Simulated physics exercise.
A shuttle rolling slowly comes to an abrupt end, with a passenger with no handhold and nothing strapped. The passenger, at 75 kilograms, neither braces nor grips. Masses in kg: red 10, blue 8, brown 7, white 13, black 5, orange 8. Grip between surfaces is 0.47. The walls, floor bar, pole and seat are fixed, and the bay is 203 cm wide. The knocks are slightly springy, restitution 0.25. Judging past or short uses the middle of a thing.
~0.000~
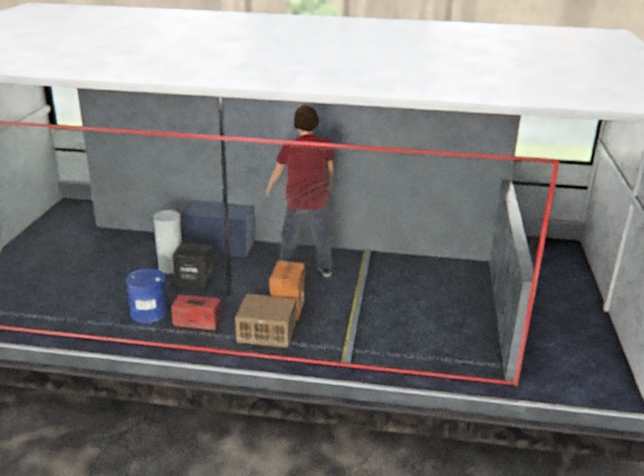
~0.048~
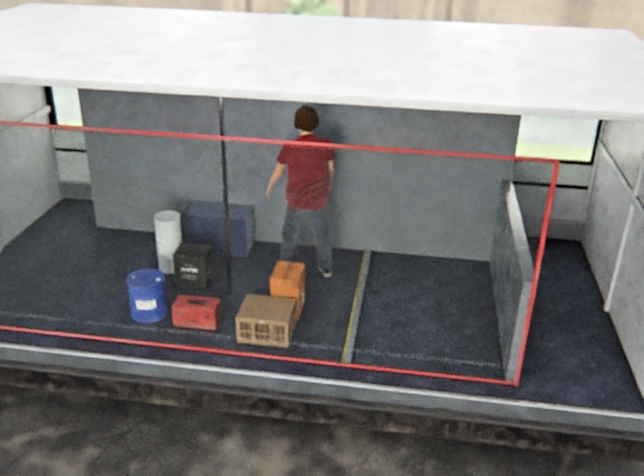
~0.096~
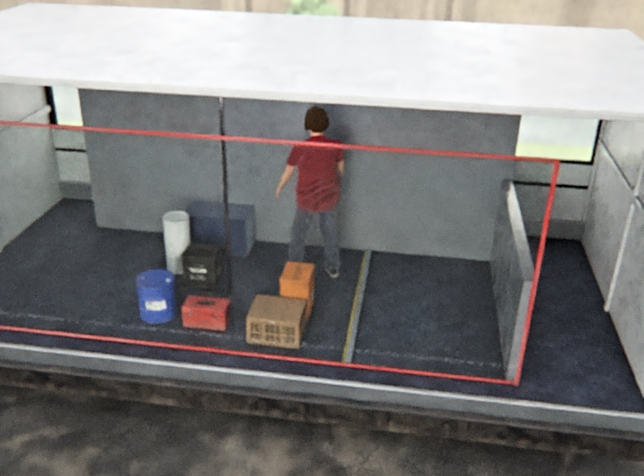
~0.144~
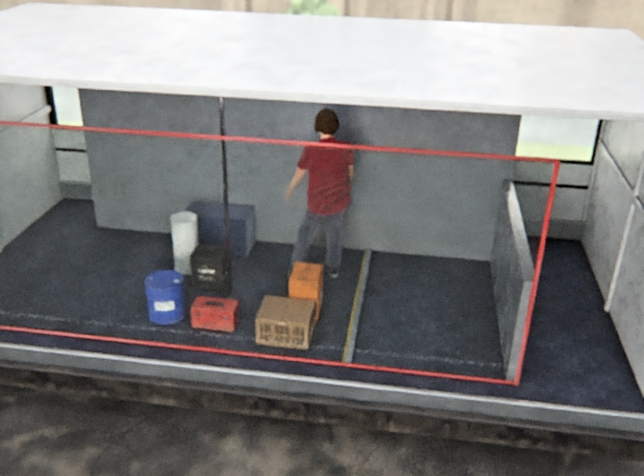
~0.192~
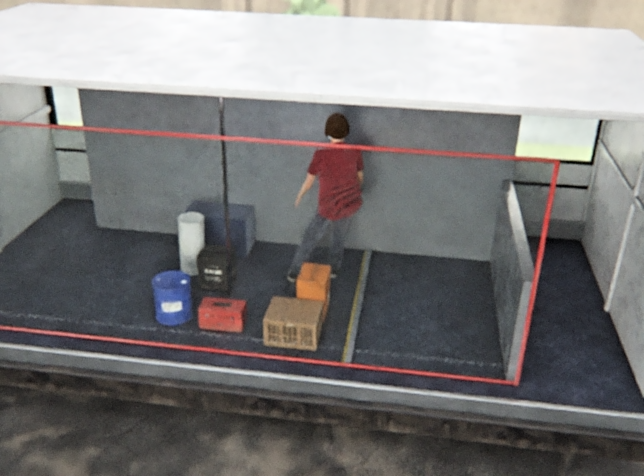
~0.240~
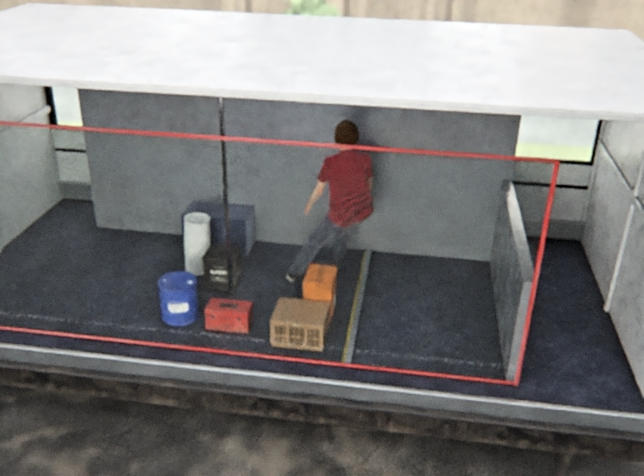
In the video, a person in a red shirt stands with their back to the view in a gray bay, then shifts right and leans that way as a blue drum, brown crate, orange pack and other loose items slide slightly right together.
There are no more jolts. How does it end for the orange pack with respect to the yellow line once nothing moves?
The orange pack comes to rest short of the yellow line.
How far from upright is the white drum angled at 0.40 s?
Roughly 15 degrees.
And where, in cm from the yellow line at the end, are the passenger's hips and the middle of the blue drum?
The passenger's hips ends 60 cm past, and the blue drum ends 140 cm short.
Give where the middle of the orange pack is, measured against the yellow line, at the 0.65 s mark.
Position: About 20 cm short.
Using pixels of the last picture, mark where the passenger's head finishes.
End point: Roughly (447, 258) in the last view.
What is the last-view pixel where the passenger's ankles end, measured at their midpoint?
I'd say somewhere around (351, 269).
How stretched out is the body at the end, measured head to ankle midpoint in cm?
Roughly 100 cm apart.
After 0.40 s the orange pack is 20 cm short of the yellow line, tilted 0°, near (333, 295) in the last picture's view.
After 0.65 s the orange pack is 19 cm short of the yellow line, tilted 0°, near (335, 295) in the last picture's view.
After 1.05 s the orange pack is 19 cm short of the yellow line, tilted 0°, near (335, 295) in the last picture's view.
By 2.2 s, red toolbox stops short of the yellow line; blue drum stops short of the yellow line; brown crate stops short of the yellow line; black carton stops short of the yellow line; orange pack stops short of the yellow line; passenger's hips cross the yellow line; passenger's head crosses the yellow line.
